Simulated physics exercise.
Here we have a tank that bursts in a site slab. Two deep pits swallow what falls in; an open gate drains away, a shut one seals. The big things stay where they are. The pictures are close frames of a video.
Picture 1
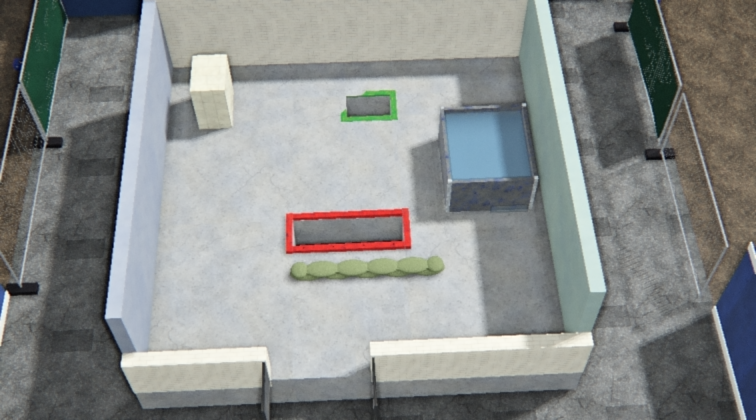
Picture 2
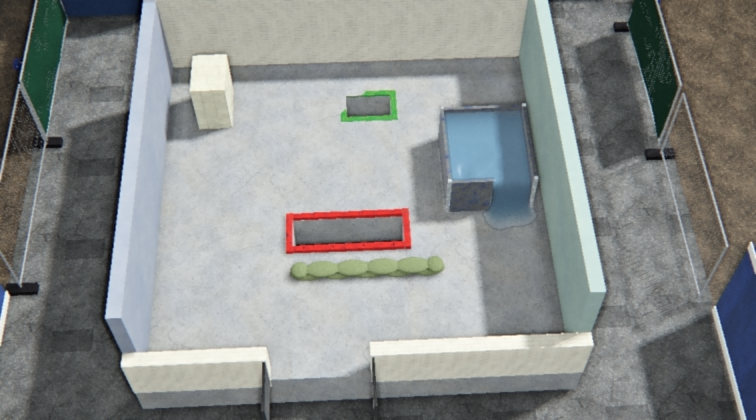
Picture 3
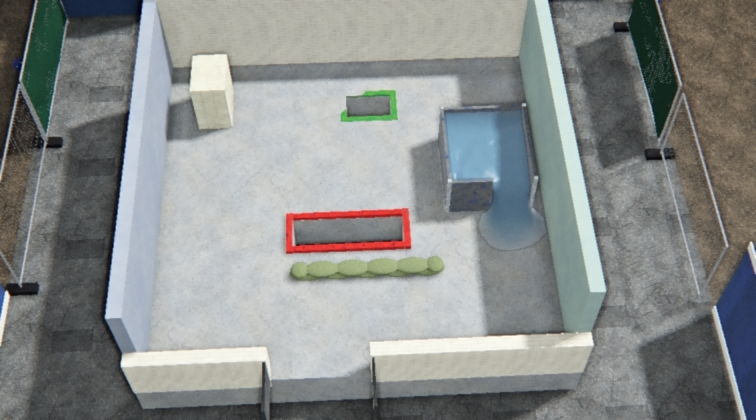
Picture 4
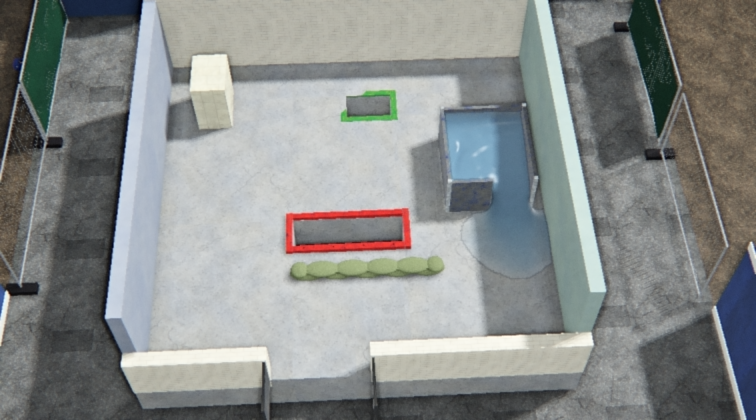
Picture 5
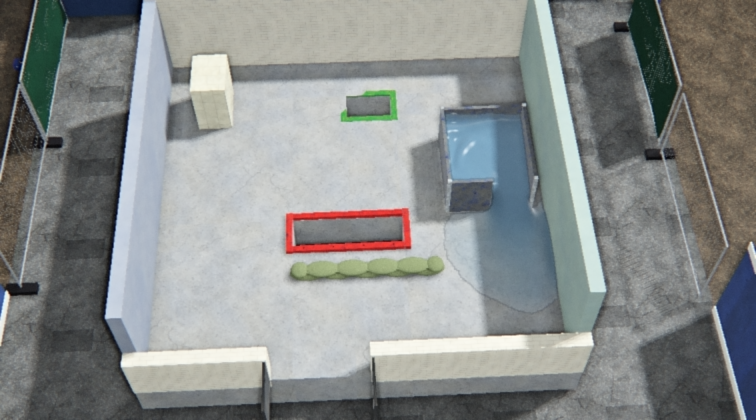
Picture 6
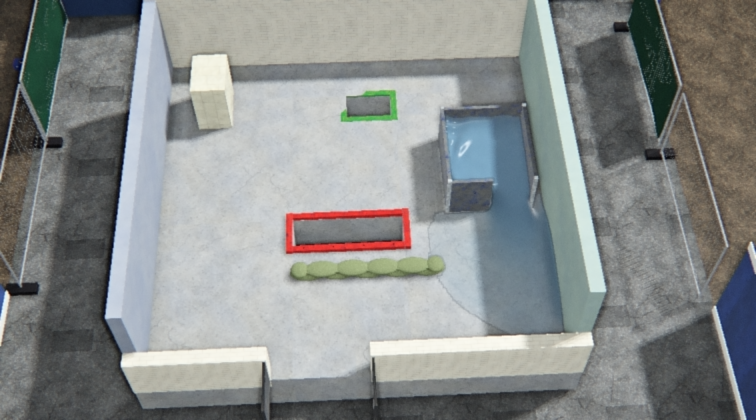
Water pours from a gap in the near side of a grey-walled tank at the right of a pale walled slab, seen from high above by a still camera. A green-edged dark pit lies at the back, a red-edged one near the centre behind a lumpy green row, and a cream block stands back left. The clear sheet spreads forward along the right wall, then widens leftward toward the green row.
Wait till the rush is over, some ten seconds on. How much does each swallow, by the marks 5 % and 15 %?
One by one: The gate takes between 5 and 15 %; the red pit takes not even 5 %; the green pit takes not even 5 %.
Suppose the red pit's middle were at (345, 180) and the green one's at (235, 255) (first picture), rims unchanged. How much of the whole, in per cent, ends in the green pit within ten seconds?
Parts in a hundred: Green 12.
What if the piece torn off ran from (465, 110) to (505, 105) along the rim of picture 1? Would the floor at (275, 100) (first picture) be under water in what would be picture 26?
There: Covered.
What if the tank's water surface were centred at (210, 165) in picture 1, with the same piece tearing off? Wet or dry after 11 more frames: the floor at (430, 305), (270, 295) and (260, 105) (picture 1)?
As listed: Free of water, flooded, dry.
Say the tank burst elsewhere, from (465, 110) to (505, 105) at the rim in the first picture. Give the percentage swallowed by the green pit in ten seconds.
Parts in a hundred: Green 20.
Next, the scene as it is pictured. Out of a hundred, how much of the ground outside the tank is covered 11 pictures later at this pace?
About 20 per cent.
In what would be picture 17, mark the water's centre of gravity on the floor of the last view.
Roughly at (485, 238).
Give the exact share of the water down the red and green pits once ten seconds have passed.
In turn 0 and 0 per cent.
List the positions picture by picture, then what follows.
In the first picture, the water tank at (488, 145) is whole and still.
In the second picture, water pours out at (510, 196) and has run to (497, 226).
In the third picture, the front is at (499, 246), out from the gap at (510, 198).
In the fourth picture, the front is at (523, 276), out from the gap at (510, 199).
In the fifth picture, water pours out at (510, 199) and has run to (535, 309).
In the sixth picture, water pours out at (510, 198) and has run to a hidden place.
A moment on, water covers 15 % of the floor; the gate 0 %, the red pit 0 %, the green pit 0 %.
Next, water covers 20 % of the floor; the gate 0 %, the red pit 0 %, the green pit 0 %.
Then, water covers 35 % of the floor; the gate 2 %, the red pit 0 %, the green pit 0 %.
Later, water covers 50 % of the floor; the gate 5 %, the red pit 0 %, the green pit 0 %.
In the end, water covers 80 % of the floor; the gate 11 %, the red pit 0 %, the green pit 1 %.
